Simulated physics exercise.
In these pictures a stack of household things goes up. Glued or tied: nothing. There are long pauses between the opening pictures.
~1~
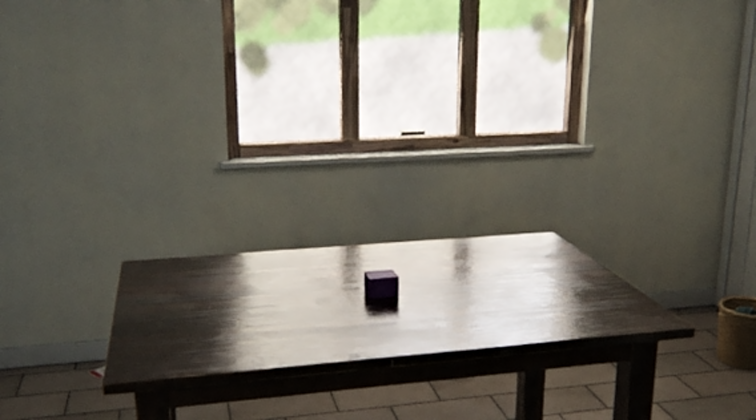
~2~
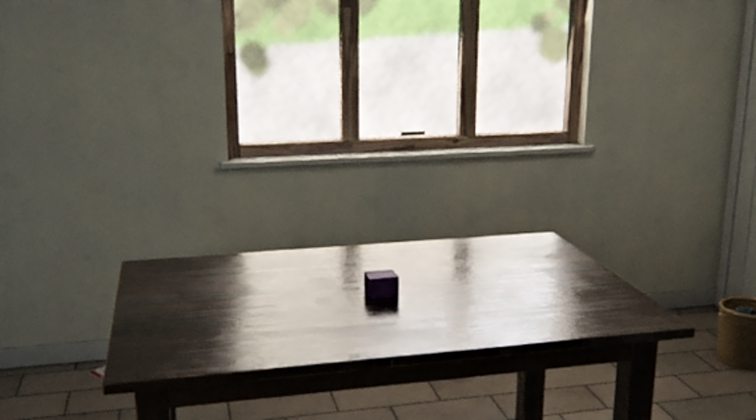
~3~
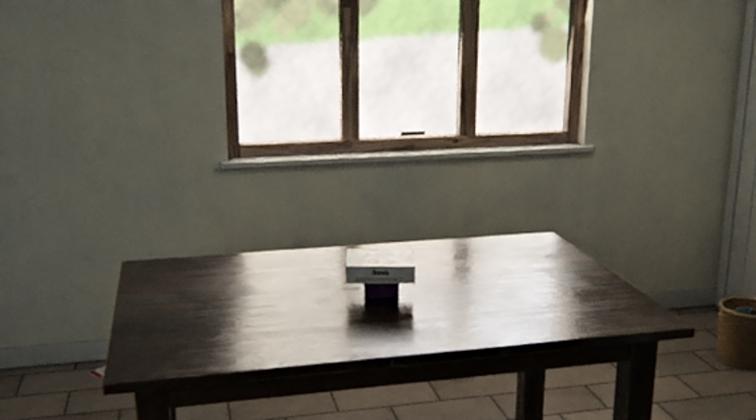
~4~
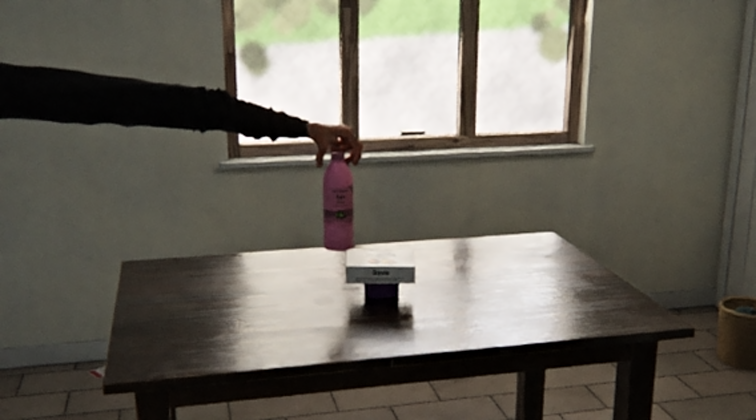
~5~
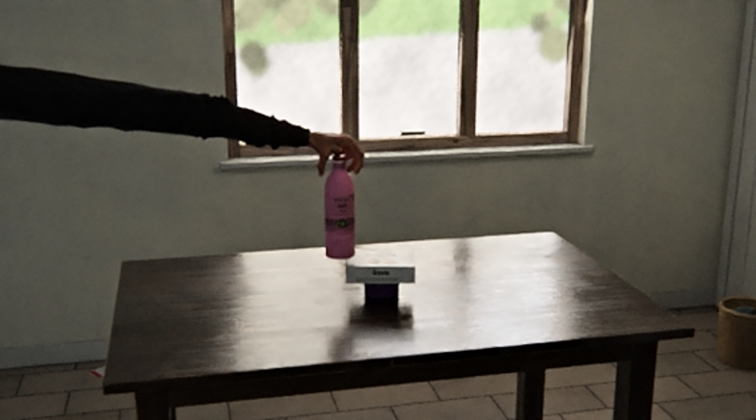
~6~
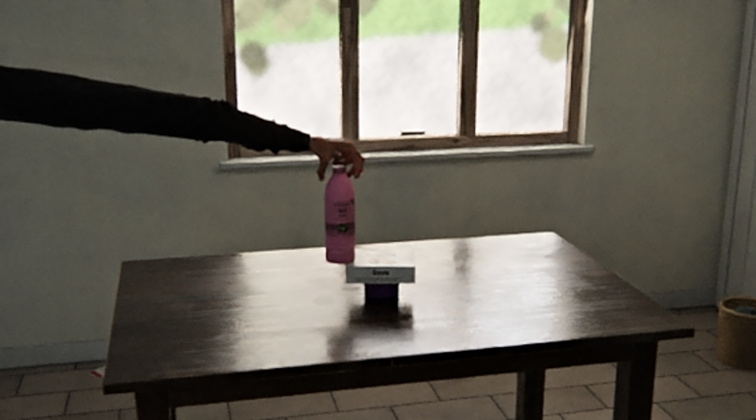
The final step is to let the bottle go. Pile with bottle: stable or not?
Not stable.
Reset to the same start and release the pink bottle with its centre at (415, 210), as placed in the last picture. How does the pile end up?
After that, the pile falls over.
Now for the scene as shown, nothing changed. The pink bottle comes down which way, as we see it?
Its movement is toward the left.
Then, 0.30 s after the last picture, pink bottle now fallen; white packet tipped 18° from how it was.
Then, 0.40 s after the last picture, white packet tipped 43° from how it was.
Then, 0.50 s after the last picture, white packet tipped 56° from how it was.
Then, 0.90 s after the last picture, white packet tipped 29° from how it was.
At rest, fallen, pink bottle; moved from the start, white packet; purple block in place. Seen from the same camera at the end, pink bottle near (261, 291). The pile gives way.
